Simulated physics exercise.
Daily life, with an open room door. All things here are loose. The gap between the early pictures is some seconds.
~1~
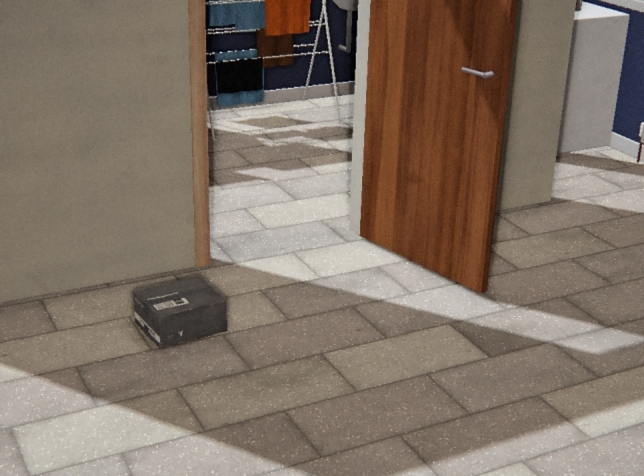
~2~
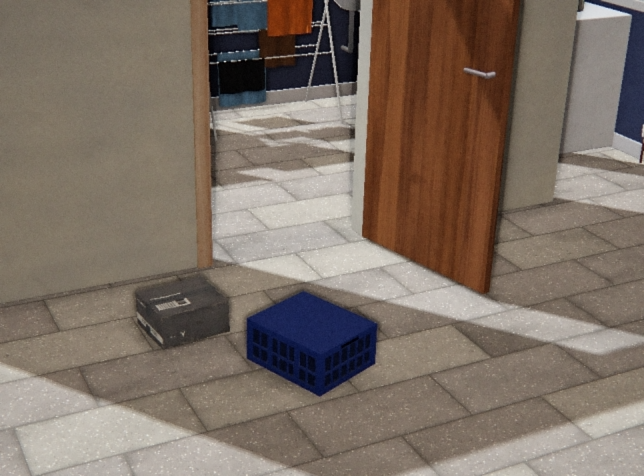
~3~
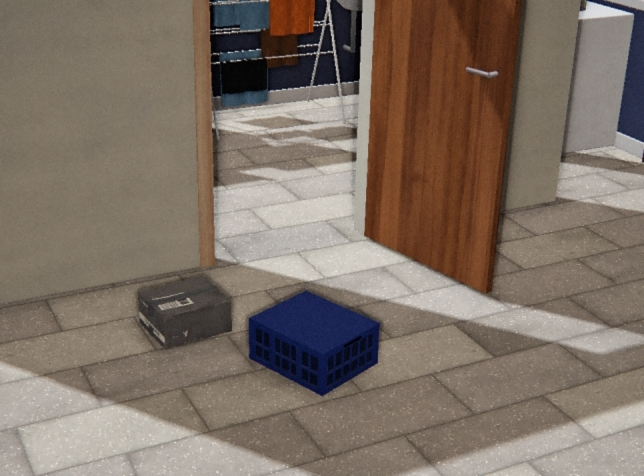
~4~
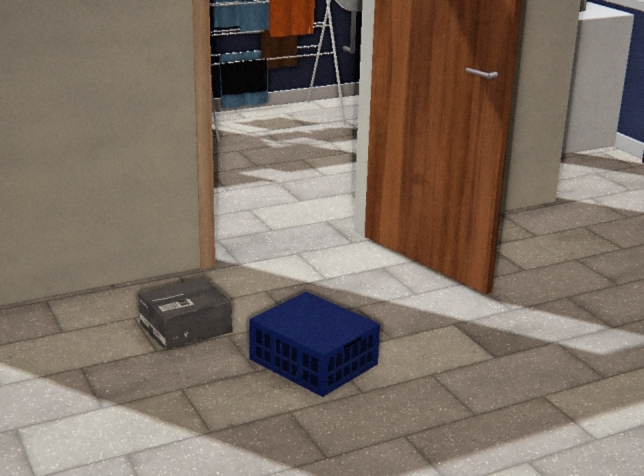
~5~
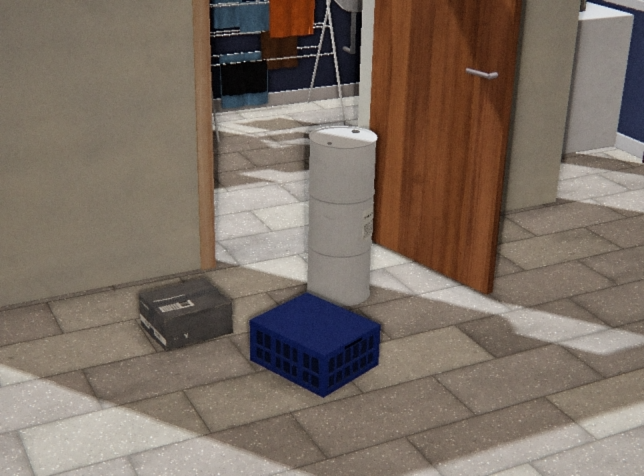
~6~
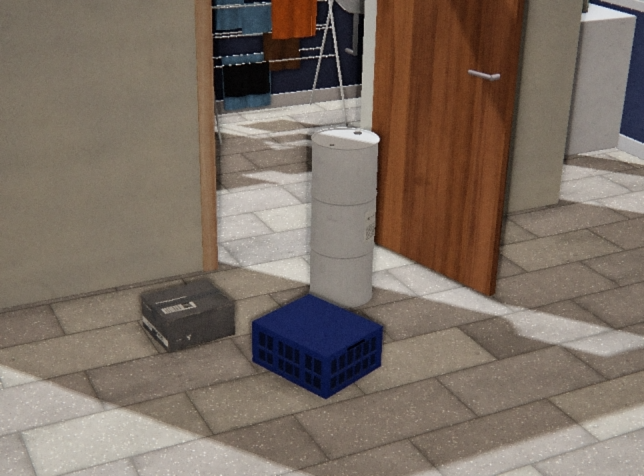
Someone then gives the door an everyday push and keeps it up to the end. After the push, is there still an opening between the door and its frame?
Yes: It fails to finish its swing.
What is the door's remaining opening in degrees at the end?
Roughly 25°.
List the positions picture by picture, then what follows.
The first picture shows door wide open and still; grey parcel (180, 311).
The second picture shows door wide open and still; grey parcel (183, 312); blue crate (311, 341).
The third picture shows door wide open and still; grey parcel (185, 311); blue crate (314, 341).
The fourth picture shows door wide open and still; grey parcel (185, 313); blue crate (314, 342).
The fifth picture shows door wide open and still; grey parcel (186, 313); blue crate (315, 343).
The sixth picture shows door wide open and still; white drum (343, 218); grey parcel (188, 315).
Then, 0.60 s past the last view, door 76° open.
Then, 1.00 s past the last view, door 54° open; white drum displaced a little near (317, 217).
Then, 1.50 s past the last view, door 41° open; white drum displaced about its own width near (287, 213).
Then, 2.40 s past the last view, door 30° open; white drum displaced about its own width near (263, 208).
Finally, door 26° open; moved from the start, white drum; the other 2 still in place. Final places as the last picture's camera would see them, white drum near (255, 205).
